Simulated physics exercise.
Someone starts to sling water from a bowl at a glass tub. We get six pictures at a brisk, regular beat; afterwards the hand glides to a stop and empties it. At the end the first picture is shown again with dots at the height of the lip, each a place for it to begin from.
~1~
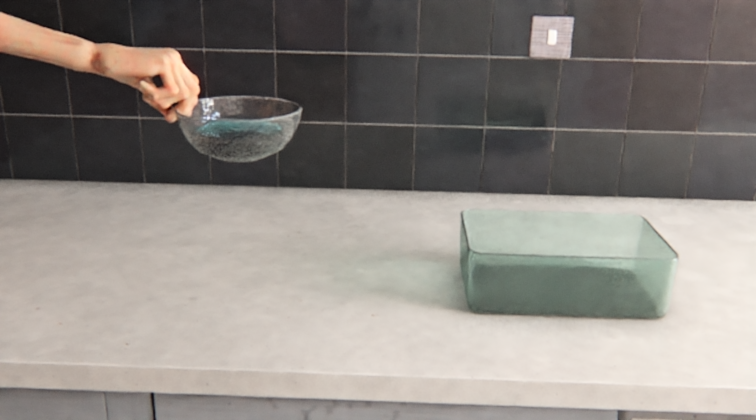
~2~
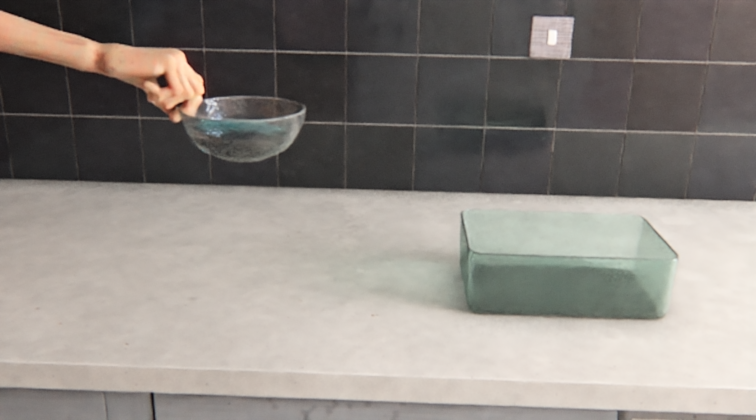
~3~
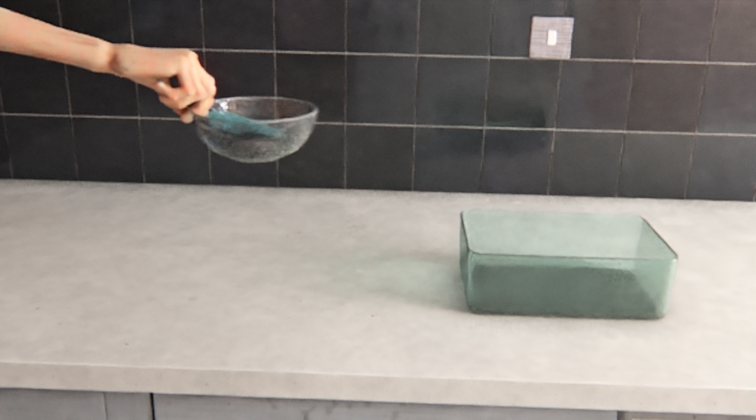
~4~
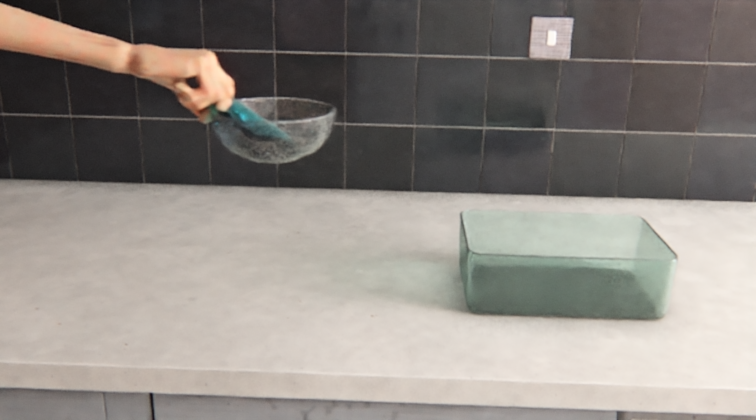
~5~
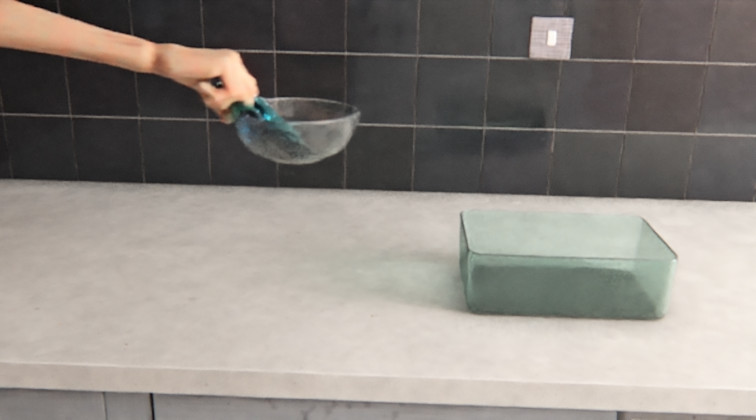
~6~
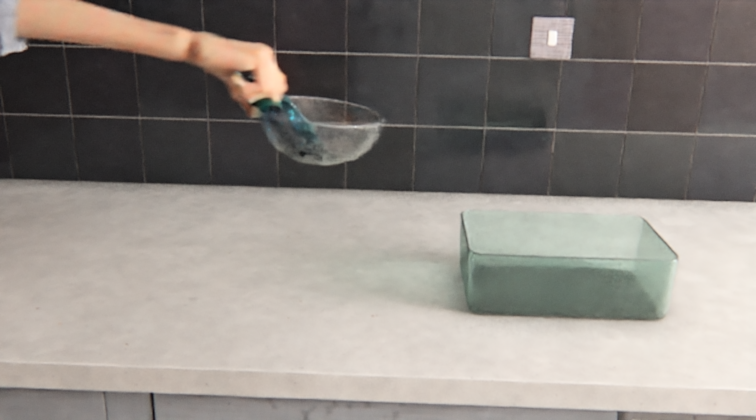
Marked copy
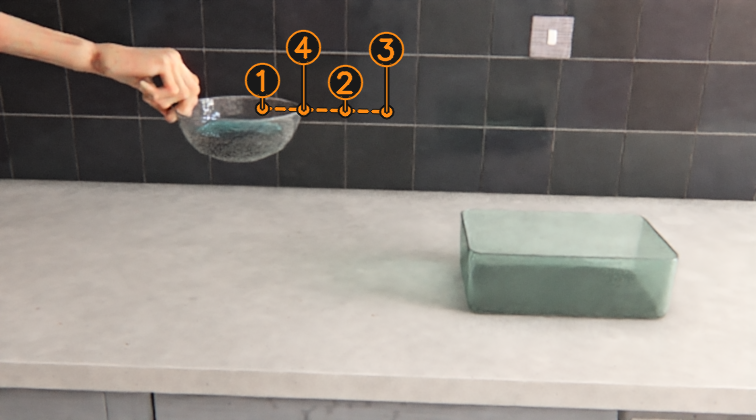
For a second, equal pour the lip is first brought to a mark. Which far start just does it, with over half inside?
Dot 2.
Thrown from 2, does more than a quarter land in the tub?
Yes.
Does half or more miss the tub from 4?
Yes.
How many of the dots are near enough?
Two.
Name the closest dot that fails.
4.
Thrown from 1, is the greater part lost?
Yes, it does.
In orange, 1 at (262, 108); 2 at (345, 110); 3 at (386, 111); 4 at (303, 109).
For dot 1, about 6 % lands in the tub, 93 % falls short.
For dot 2, about 63 % lands in the tub, 31 % falls short and 6 % goes beside or beyond.
For dot 3, about 65 % lands in the tub, 26 % falls short and 10 % goes beside or beyond.
For dot 4, about 27 % lands in the tub, 70 % falls short and 3 % goes beside or beyond.
